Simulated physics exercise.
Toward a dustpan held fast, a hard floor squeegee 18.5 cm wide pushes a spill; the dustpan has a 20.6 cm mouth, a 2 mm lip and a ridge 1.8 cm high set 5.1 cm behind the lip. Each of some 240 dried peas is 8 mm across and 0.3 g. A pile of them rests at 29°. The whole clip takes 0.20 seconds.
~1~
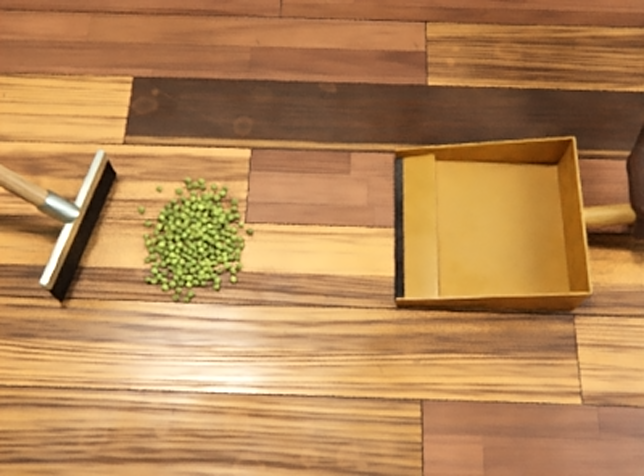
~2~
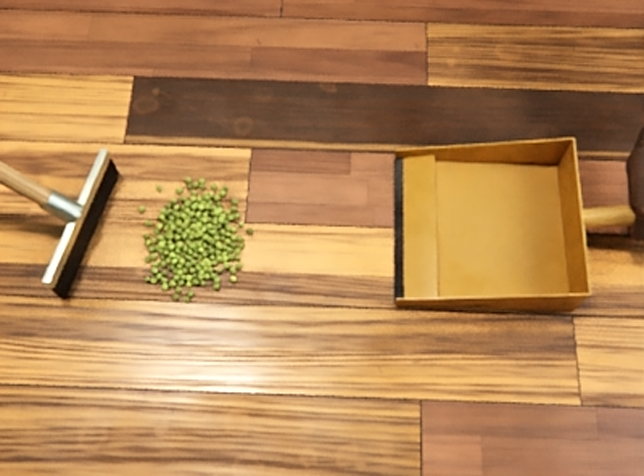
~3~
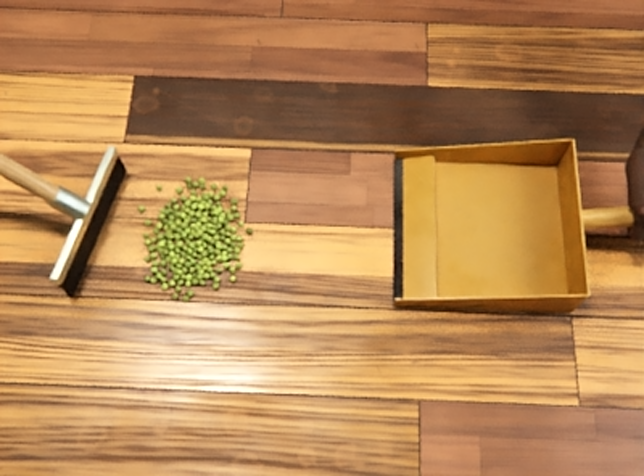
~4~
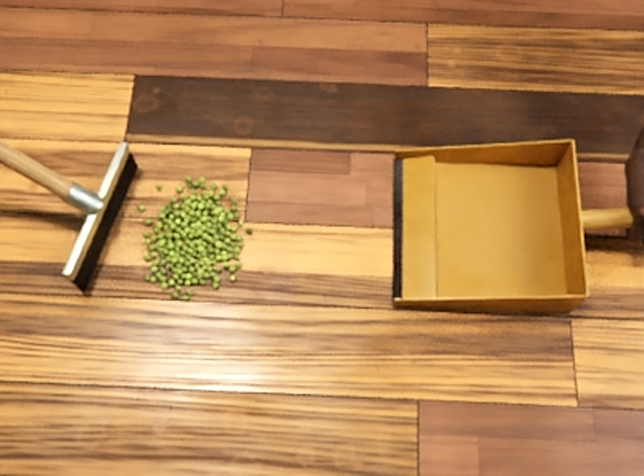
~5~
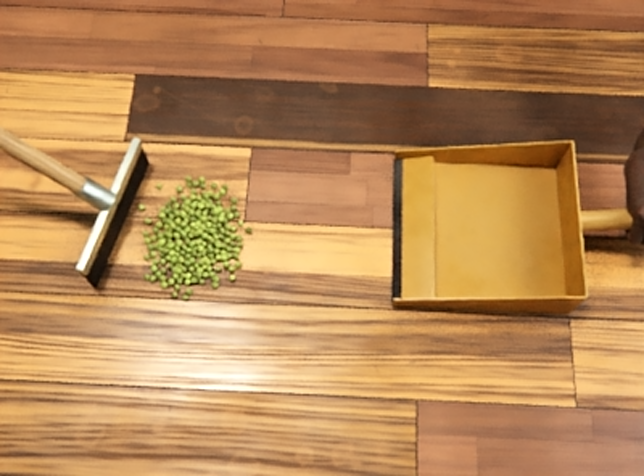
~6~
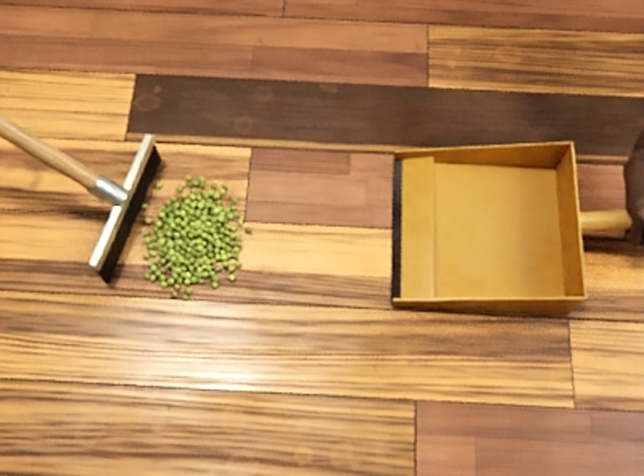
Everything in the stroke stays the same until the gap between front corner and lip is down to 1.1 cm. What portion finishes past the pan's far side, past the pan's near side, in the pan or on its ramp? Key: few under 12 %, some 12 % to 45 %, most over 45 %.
Past the pan's far side = few, past the pan's near side = few, in the pan or on its ramp = few.
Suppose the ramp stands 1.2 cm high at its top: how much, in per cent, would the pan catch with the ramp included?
Then about 0 per cent.
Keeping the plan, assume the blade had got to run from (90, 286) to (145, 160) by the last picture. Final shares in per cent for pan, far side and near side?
Final per cent - pan 20, far 0, near 30.
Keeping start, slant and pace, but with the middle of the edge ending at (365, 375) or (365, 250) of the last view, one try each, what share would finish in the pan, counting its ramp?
About 0 % and 20 %.
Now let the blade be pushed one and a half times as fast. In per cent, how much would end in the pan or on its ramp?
About 5 %.
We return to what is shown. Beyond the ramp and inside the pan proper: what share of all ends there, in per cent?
Close to 0 per cent.
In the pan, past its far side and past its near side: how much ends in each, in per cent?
Far side: 5%. Near side: 5%. Pan: 0%.
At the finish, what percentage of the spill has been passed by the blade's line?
Roughly 60 in a hundred.
Then, 0.40 s after the last picture, middle of the blade 19 cm from the lip; 0 % over the lip, far side 0 %, near side 5 %.
Then, 0.66 s after the last picture, middle of the blade 10 cm from the lip; 0 % over the lip, far side 5 %, near side 5 %.
Then, 1.03 s after the last picture, middle of the blade 3 cm from the lip; 0 % over the lip, far side 5 %, near side 5 %.
In the end, far side 5 %, near side 5 %, pan 0 %, in front of the lip or behind the blade 90 %.
